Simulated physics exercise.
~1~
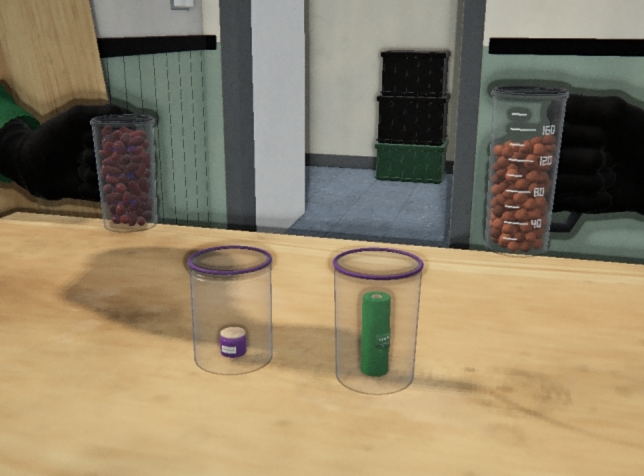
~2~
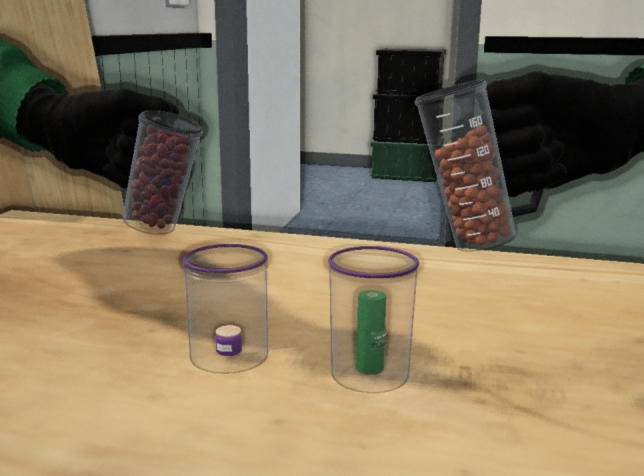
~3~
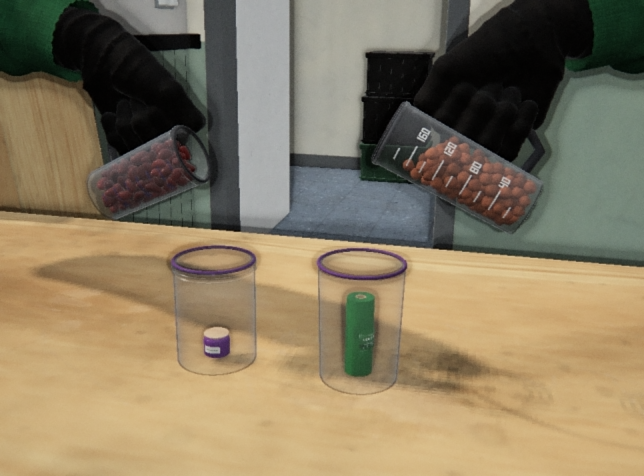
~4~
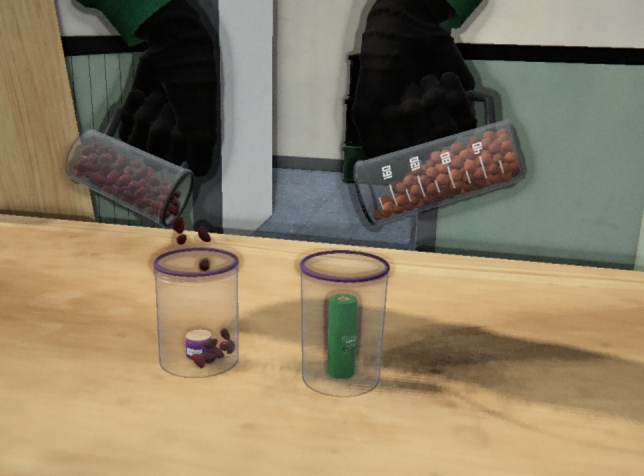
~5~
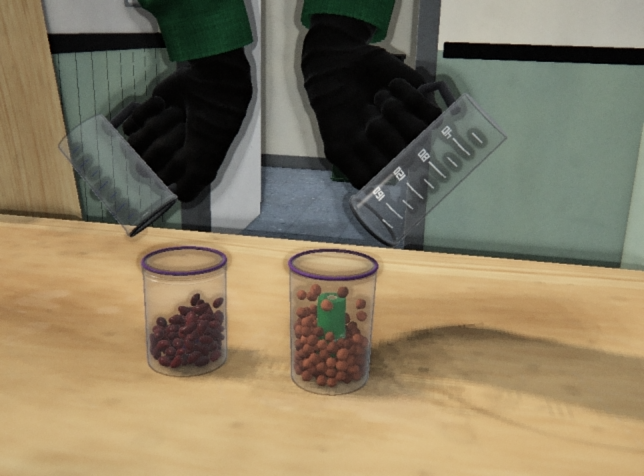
Two gloved hands pour beads into clear containers, burying the purple object but not the green one.
